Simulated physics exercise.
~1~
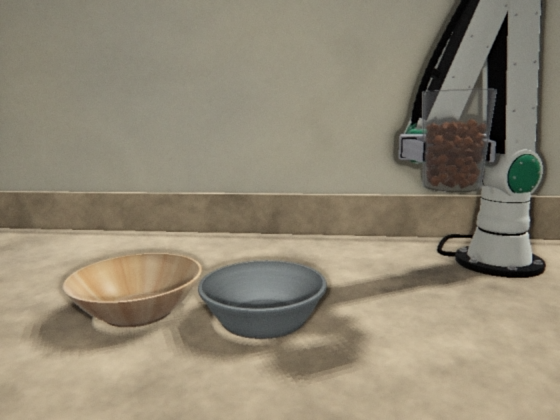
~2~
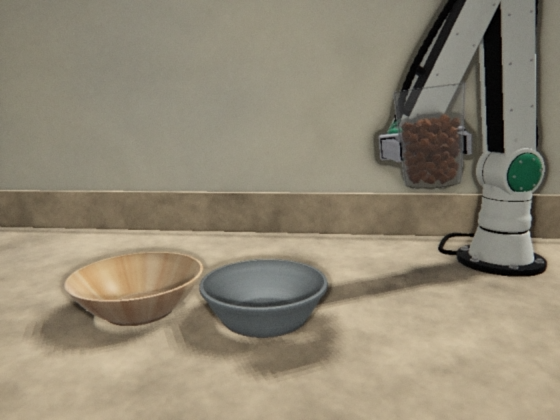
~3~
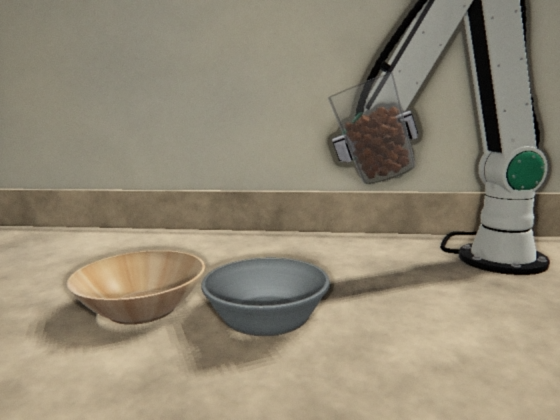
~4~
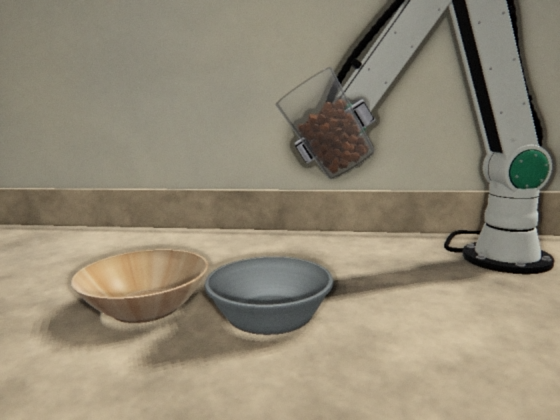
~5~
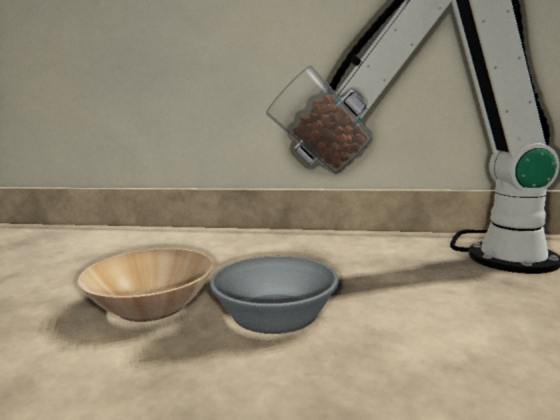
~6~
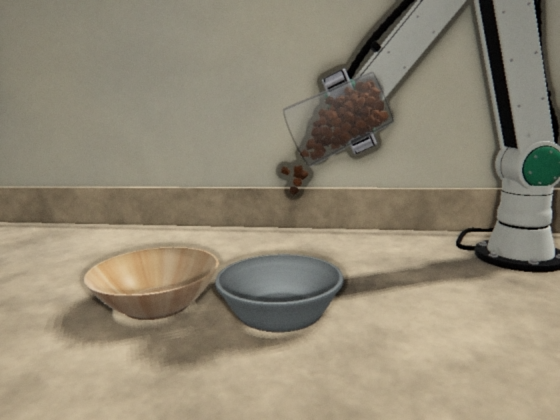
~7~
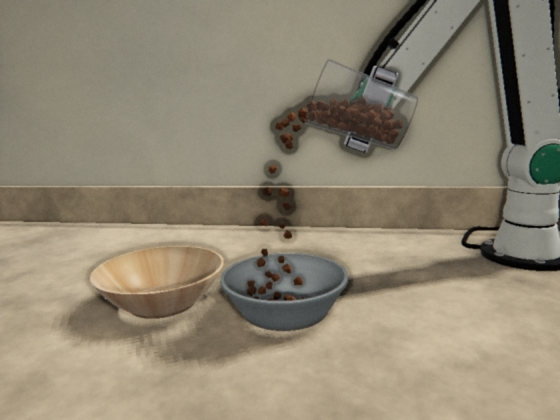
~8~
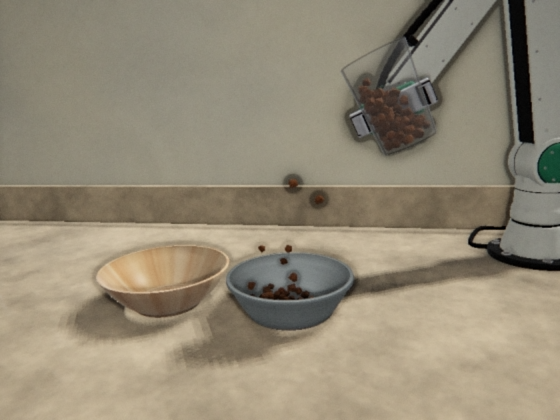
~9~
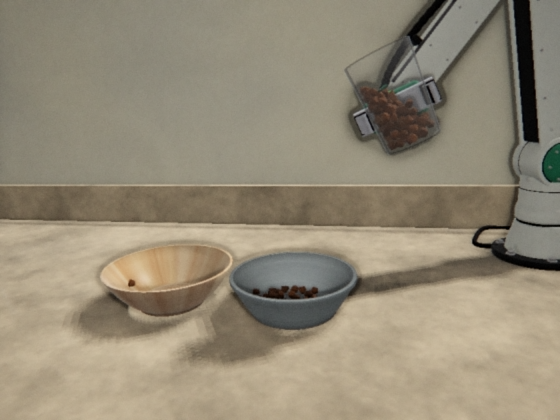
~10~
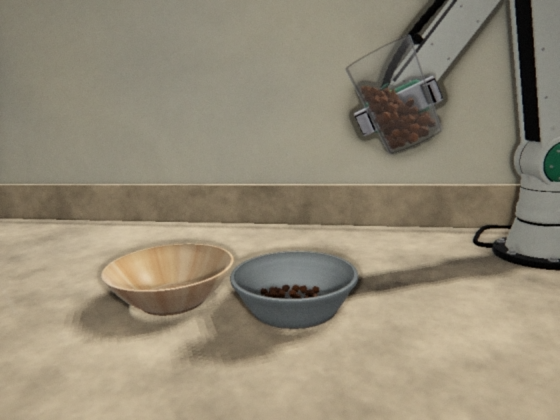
A robot arm carried a clear cup of brown pellets left, tipped it over, and poured some into the blue-gray bowl beside a wooden one, then swung back and tilted partway upright, leaving a small pile in the bowl and plenty still in the cup.
